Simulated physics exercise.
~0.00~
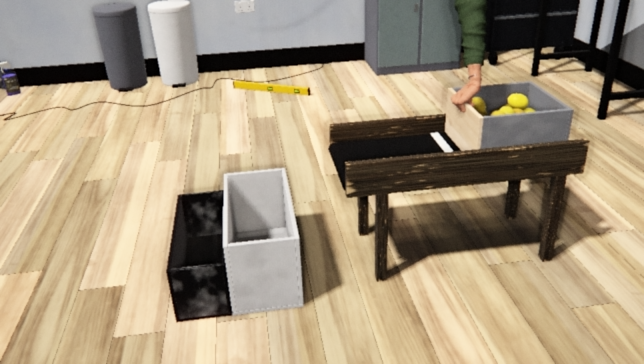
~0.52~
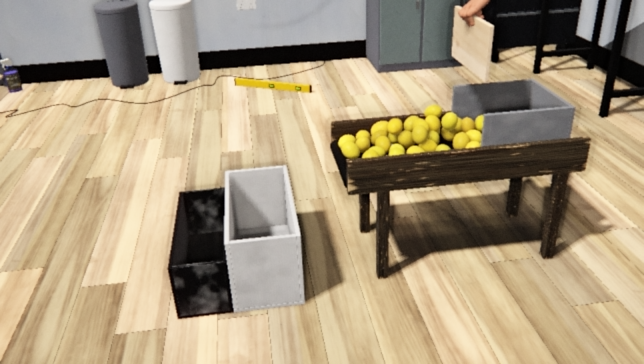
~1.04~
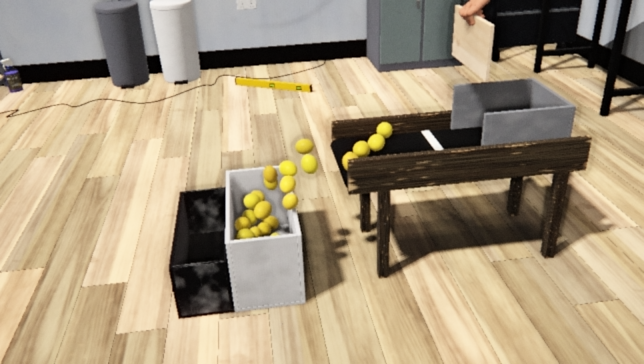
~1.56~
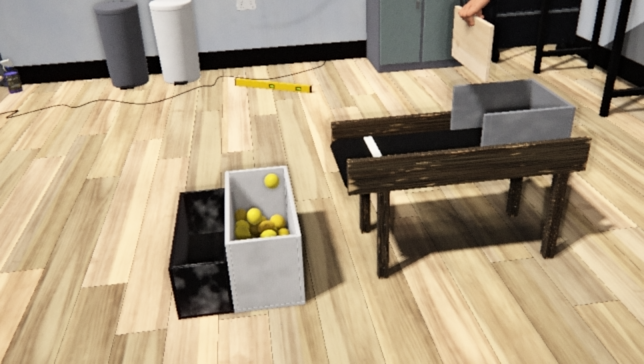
A pile of yellow balls spilled along a dark belt on a wooden table after a hand lifted the gate of a grey pen, then dropped off the left end into the white box beside a black tub, leaving the belt empty.
